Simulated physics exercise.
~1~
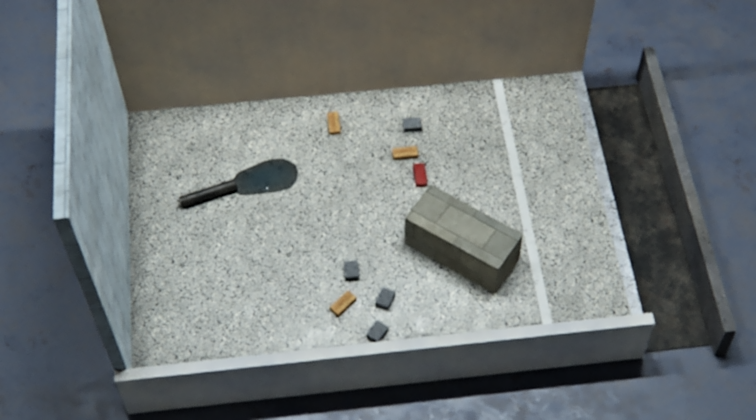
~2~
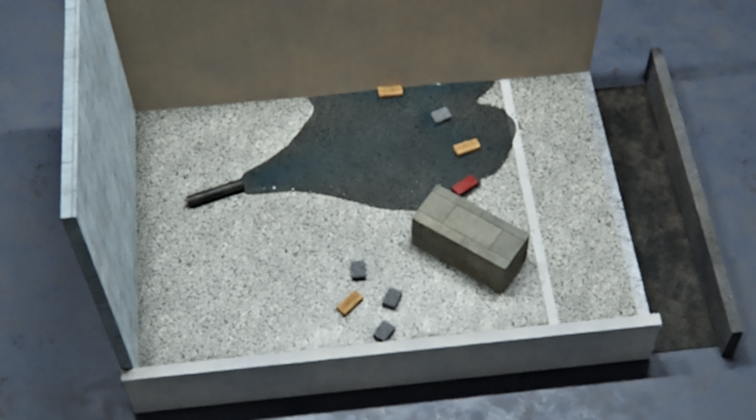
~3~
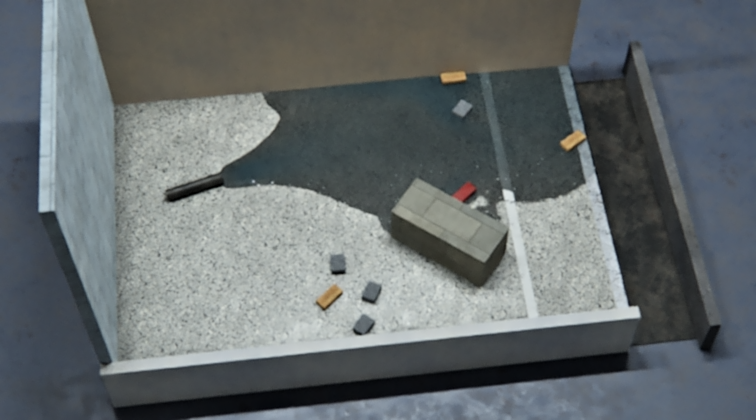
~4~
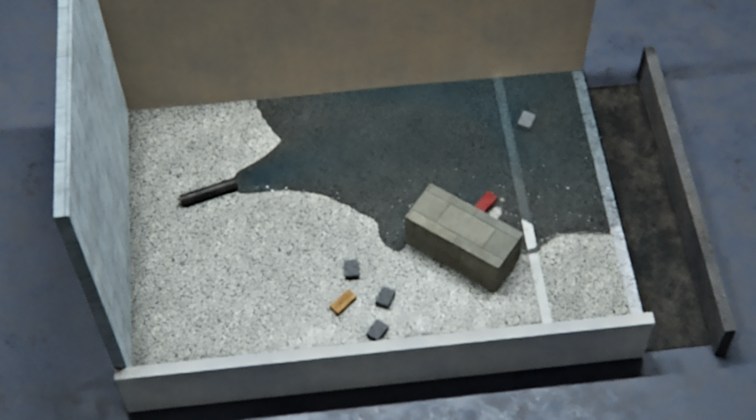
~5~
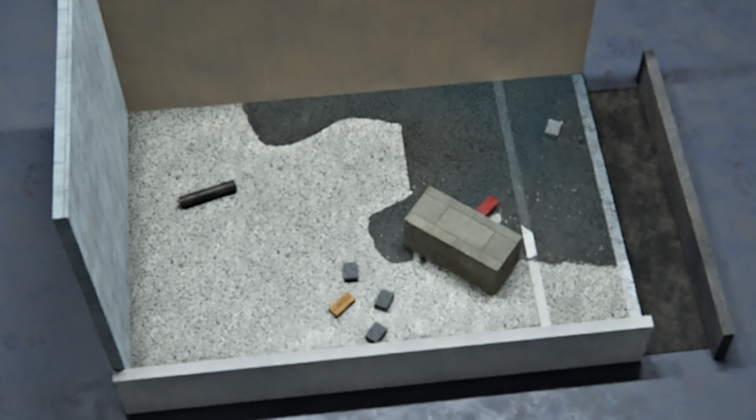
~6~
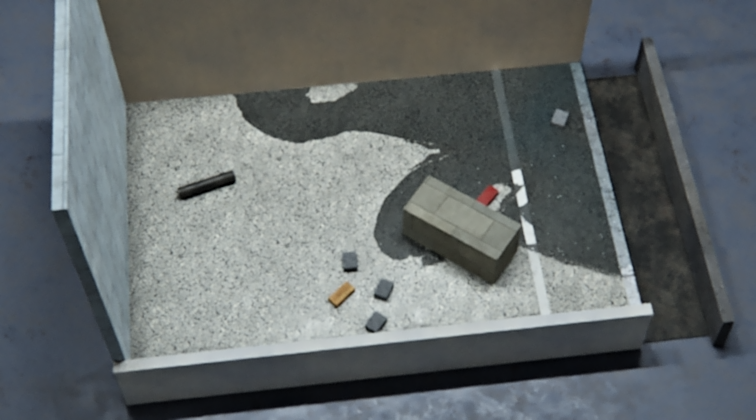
In a walled bay with a pale, speckled floor and an open right side, a dark hose nozzle lies at left, with small orange, gray and red blocks and a large stone block scattered before it. Water spreads from the nozzle toward the back wall and the right, pushing the upper blocks along. The orange ones drift past the white stripe and disappear from the bay, while a gray one also crosses it. The red block slides against the large block and stays there. The flow stops and the wet area shrinks from the nozzle, leaving the lower blocks unmoved, the gray one resting beyond the stripe and the red one short of it.
